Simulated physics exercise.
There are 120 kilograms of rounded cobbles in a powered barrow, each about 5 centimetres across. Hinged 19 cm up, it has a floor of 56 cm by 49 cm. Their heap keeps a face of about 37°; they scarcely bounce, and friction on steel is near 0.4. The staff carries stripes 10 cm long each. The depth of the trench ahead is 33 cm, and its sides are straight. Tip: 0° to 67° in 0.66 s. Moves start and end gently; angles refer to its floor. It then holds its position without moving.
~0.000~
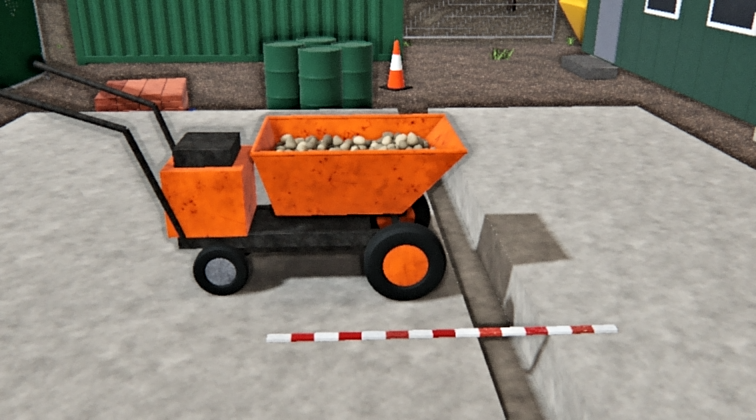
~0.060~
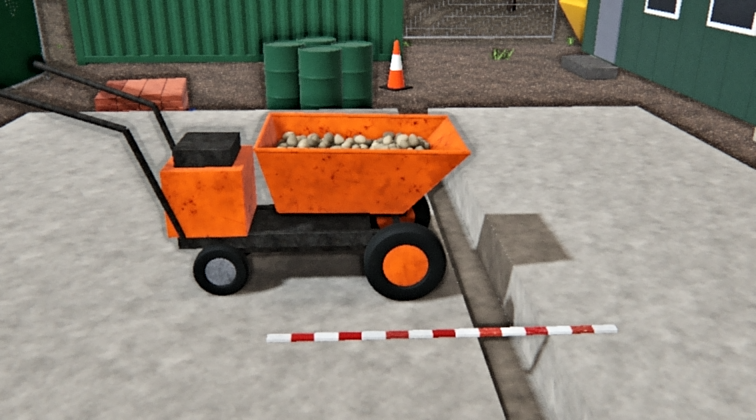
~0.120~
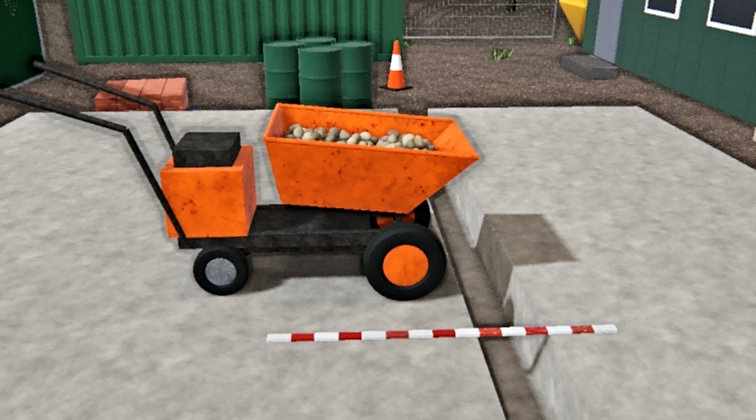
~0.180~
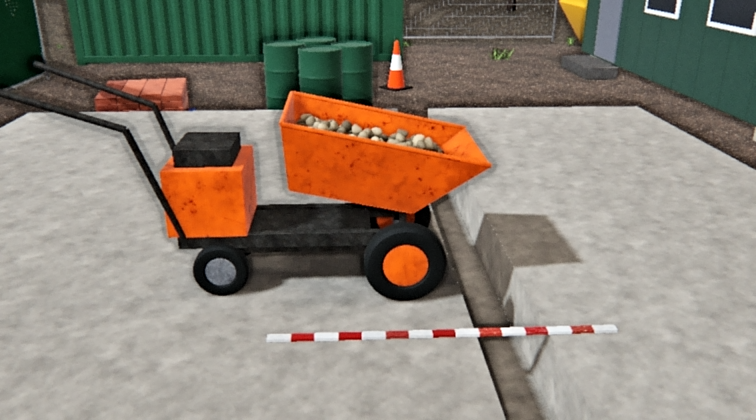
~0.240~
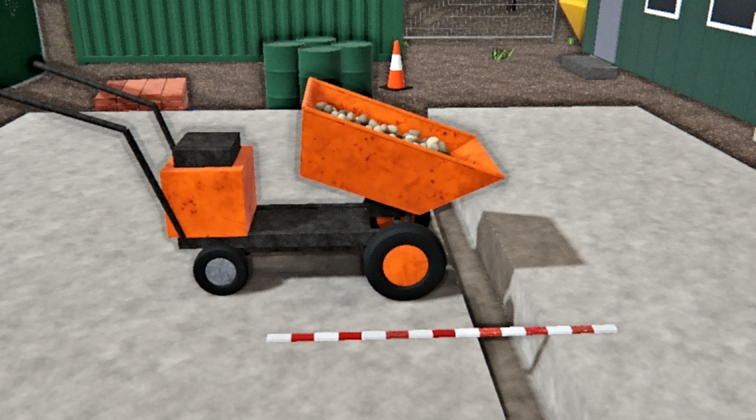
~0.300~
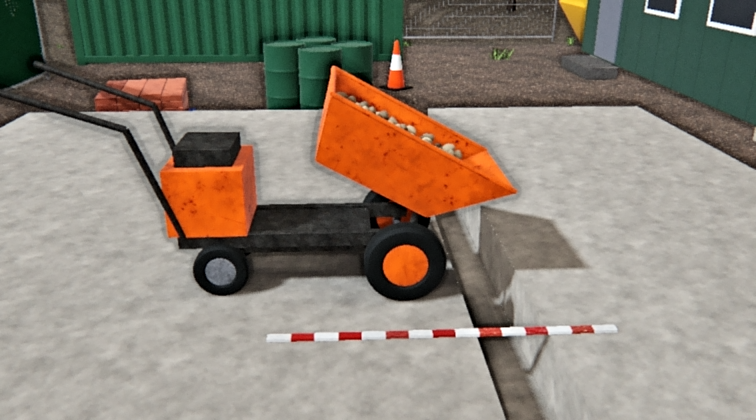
Concrete yard beside a narrow trench, an orange dumper tilting its stone-filled tray steadily steeper, back end rising and lip moving right.
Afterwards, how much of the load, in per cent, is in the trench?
About 14 per cent.
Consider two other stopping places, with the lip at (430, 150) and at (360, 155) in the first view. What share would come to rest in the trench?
The first gives about 40 percent and the second about 95 percent.
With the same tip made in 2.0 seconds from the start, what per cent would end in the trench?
With that change, it comes to around 20 per cent.
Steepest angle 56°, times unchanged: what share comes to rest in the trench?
In that case around 10 percent.
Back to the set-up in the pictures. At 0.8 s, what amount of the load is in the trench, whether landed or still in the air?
Close to 0 per cent has got there by then.
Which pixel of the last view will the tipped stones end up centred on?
At about pixel (570, 264) in the last view.
After 0.5 s the floor is at 57°; 100 % in the tray; the foremost stones are at (506, 210).
After 0.8 s the floor is at 67°; 81 % in the tray, 19 % past the trench; the foremost stones are at (577, 258).
After 1.1 s the floor is at 67°; 27 % in the tray, 73 % past the trench; the foremost stones are at (715, 269).
After 3.1 s the floor is at 67°; 1 % in the tray, 14 % in the trench, 86 % past the trench; the foremost stones are past the picture's edge.
